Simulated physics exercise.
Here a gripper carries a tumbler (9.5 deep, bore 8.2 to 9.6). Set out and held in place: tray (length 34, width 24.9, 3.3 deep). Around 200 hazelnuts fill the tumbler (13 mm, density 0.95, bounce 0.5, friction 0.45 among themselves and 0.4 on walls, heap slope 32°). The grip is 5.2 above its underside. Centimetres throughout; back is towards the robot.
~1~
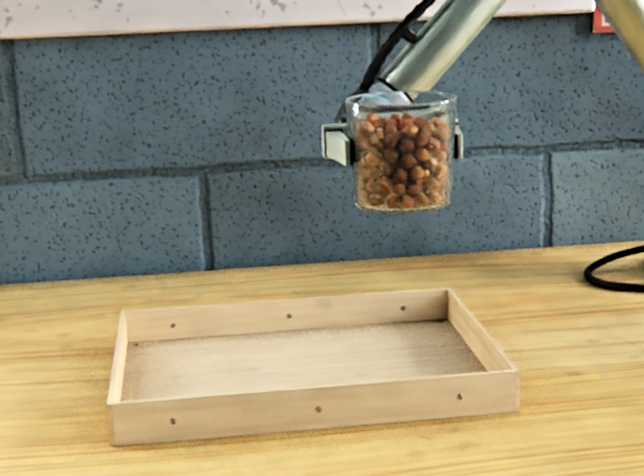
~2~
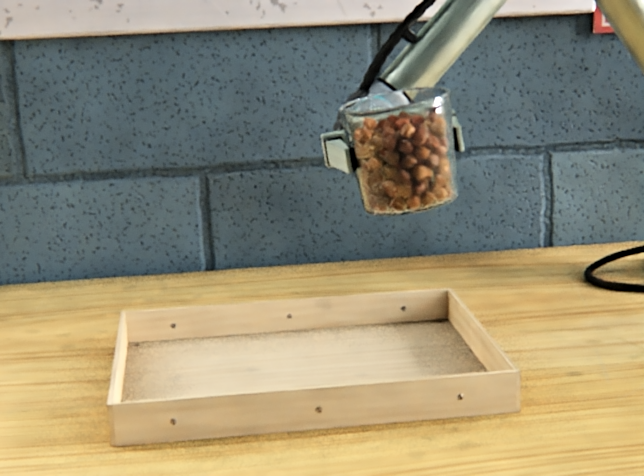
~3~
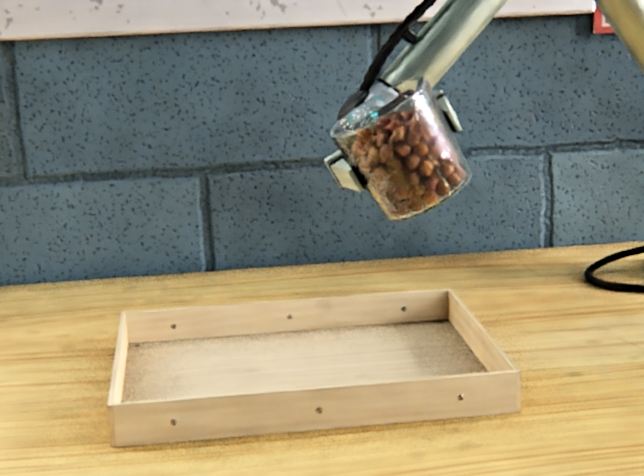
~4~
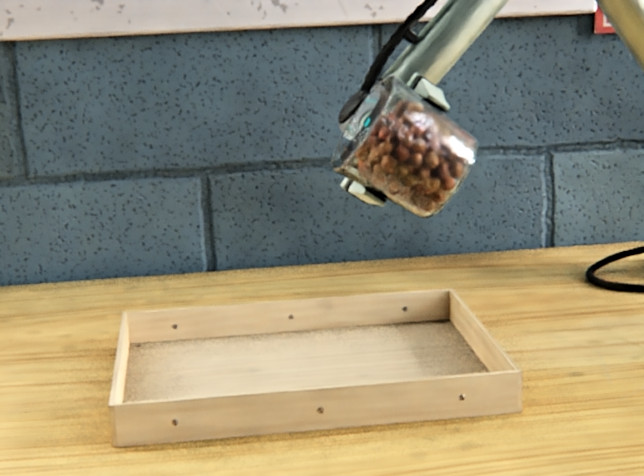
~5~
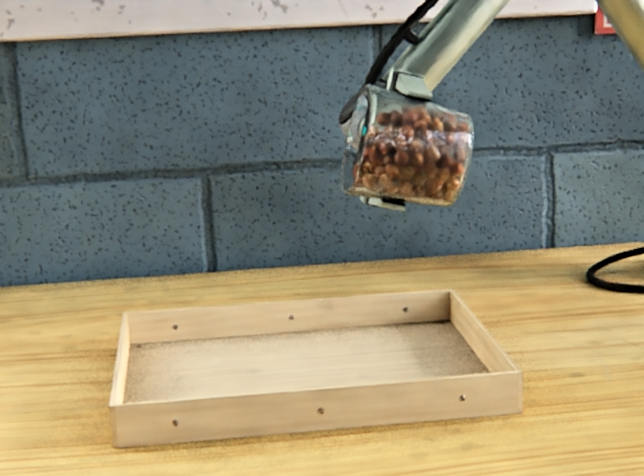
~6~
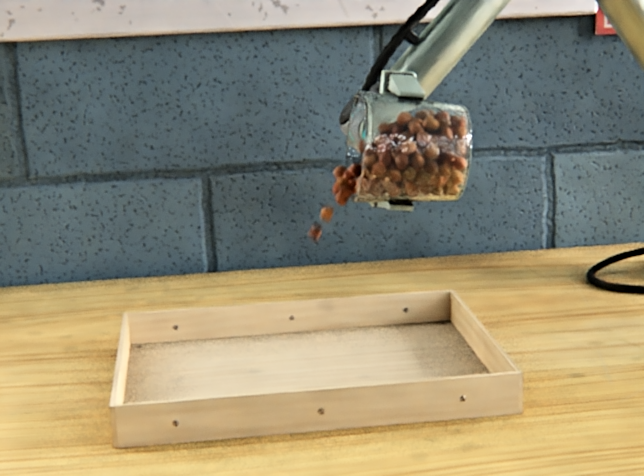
Above a wooden tray on a table, a robot gripper tilting a clear tumbler of hazelnuts leftward, the first few nuts dropping out.
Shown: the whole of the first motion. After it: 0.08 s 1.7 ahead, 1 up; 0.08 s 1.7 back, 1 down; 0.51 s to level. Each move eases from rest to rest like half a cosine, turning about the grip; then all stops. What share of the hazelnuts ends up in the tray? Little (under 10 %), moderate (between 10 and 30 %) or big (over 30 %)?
In the tray the share is big, over 30 %.
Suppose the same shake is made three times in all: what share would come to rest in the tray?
It would be near 70 per cent.
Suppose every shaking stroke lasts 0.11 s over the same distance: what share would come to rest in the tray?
In that case some 35 per cent.
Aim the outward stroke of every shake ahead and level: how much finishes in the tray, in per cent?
About 40 per cent.
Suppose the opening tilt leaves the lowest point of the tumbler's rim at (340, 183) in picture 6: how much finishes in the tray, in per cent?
About 20 per cent.
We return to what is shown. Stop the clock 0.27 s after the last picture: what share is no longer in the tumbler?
Near 40 per cent so far.
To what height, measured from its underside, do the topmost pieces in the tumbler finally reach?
Roughly 7.0 cm.
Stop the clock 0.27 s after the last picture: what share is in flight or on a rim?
Some 17 per cent.
Then, 0.27 s on, tilted 74° forward, highest piece 22 above the table; 121 in the tumbler, 41 in the tray, 33 in flight or on a rim.
Then, 0.54 s on, tilted 13° forward, highest piece 24 above the table; 111 in the tumbler, 84 in the tray.
Then, 0.87 s on, level, highest piece 23 above the table; 111 in the tumbler, 84 in the tray.
Then, 1.92 s on, level, highest piece 23 above the table; 111 in the tumbler, 84 in the tray.
In the end, 111 in the tumbler, 84 in the tray. That is 43 % in the tray.
